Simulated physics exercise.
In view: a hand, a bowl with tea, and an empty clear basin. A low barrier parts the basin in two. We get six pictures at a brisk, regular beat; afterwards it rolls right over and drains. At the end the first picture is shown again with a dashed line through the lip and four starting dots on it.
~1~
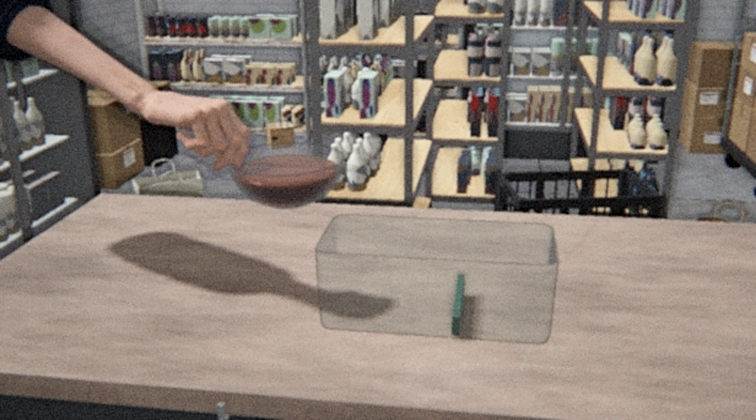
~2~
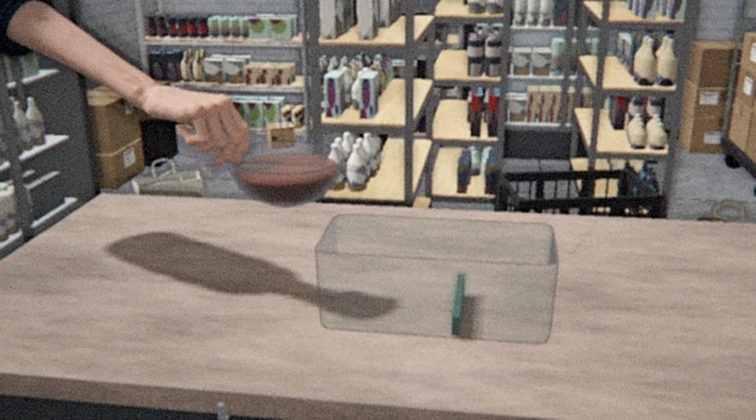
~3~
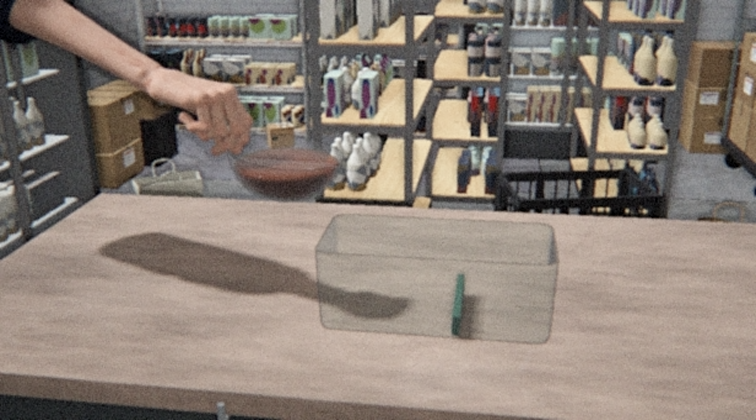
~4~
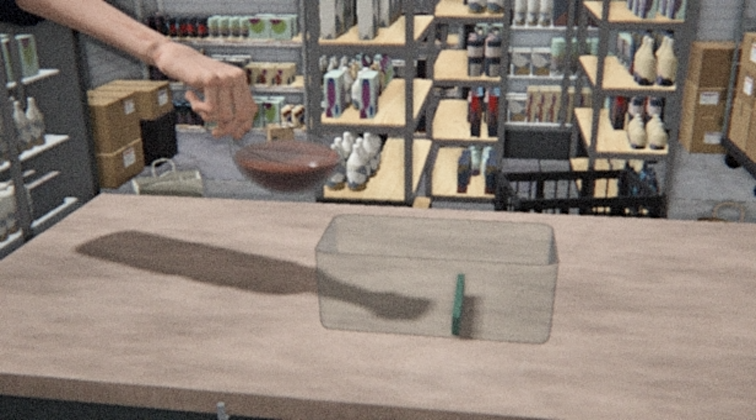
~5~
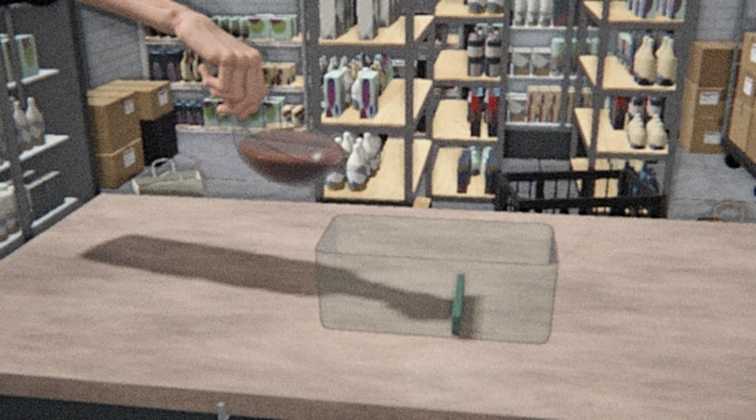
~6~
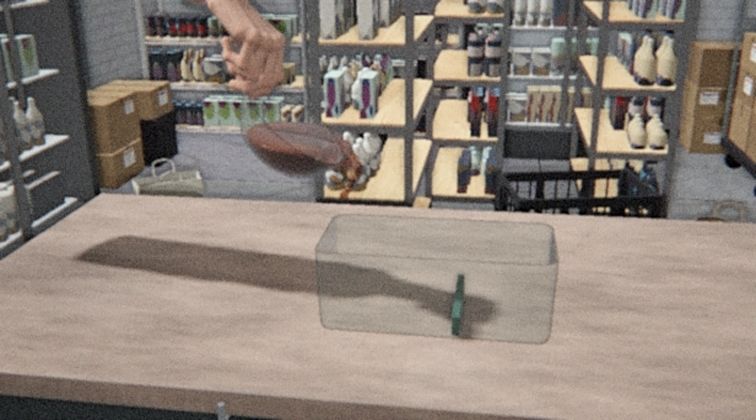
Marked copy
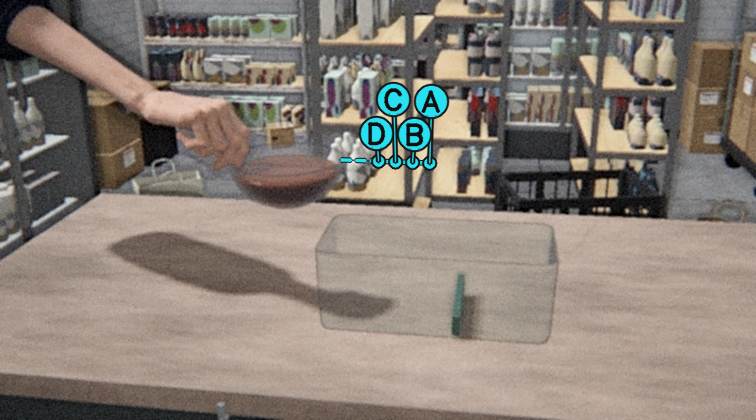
A hand tilts a clear bowl rightward until reddish-brown liquid slips over its lip.
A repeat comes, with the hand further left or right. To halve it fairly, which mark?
Dot D.
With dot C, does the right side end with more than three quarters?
No, it does not.
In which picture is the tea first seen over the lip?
Picture 5.
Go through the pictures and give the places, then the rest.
Upright, lip at (341, 159); basin from (321, 325) to (550, 342); top of the wall at (459, 294); nothing has left yet, in the first picture.
Upright, lip at (341, 159); nothing has left yet, in the second picture.
Tipped about 7°, lip at (341, 159); nothing has left yet, in the third picture.
Tipped about 16°, lip at (341, 159); nothing has left yet, in the fourth picture.
Tipped about 27°, lip at (341, 159); tea is over the lip, down to (344, 164), in the fifth picture.
Tipped about 40°, lip at (341, 159); tea is over the lip, down to (346, 195), in the sixth picture.
On the marked copy, A at (429, 163); B at (412, 162); C at (395, 161); D at (378, 161).
If A is chosen, about 22 % ends left of the wall and 76 % right of it.
If B is chosen, about 26 % ends left of the wall and 73 % right of it.
If C is chosen, about 29 % ends left of the wall and 70 % right of it.
If D is chosen, about 49 % ends left of the wall and 50 % right of it.
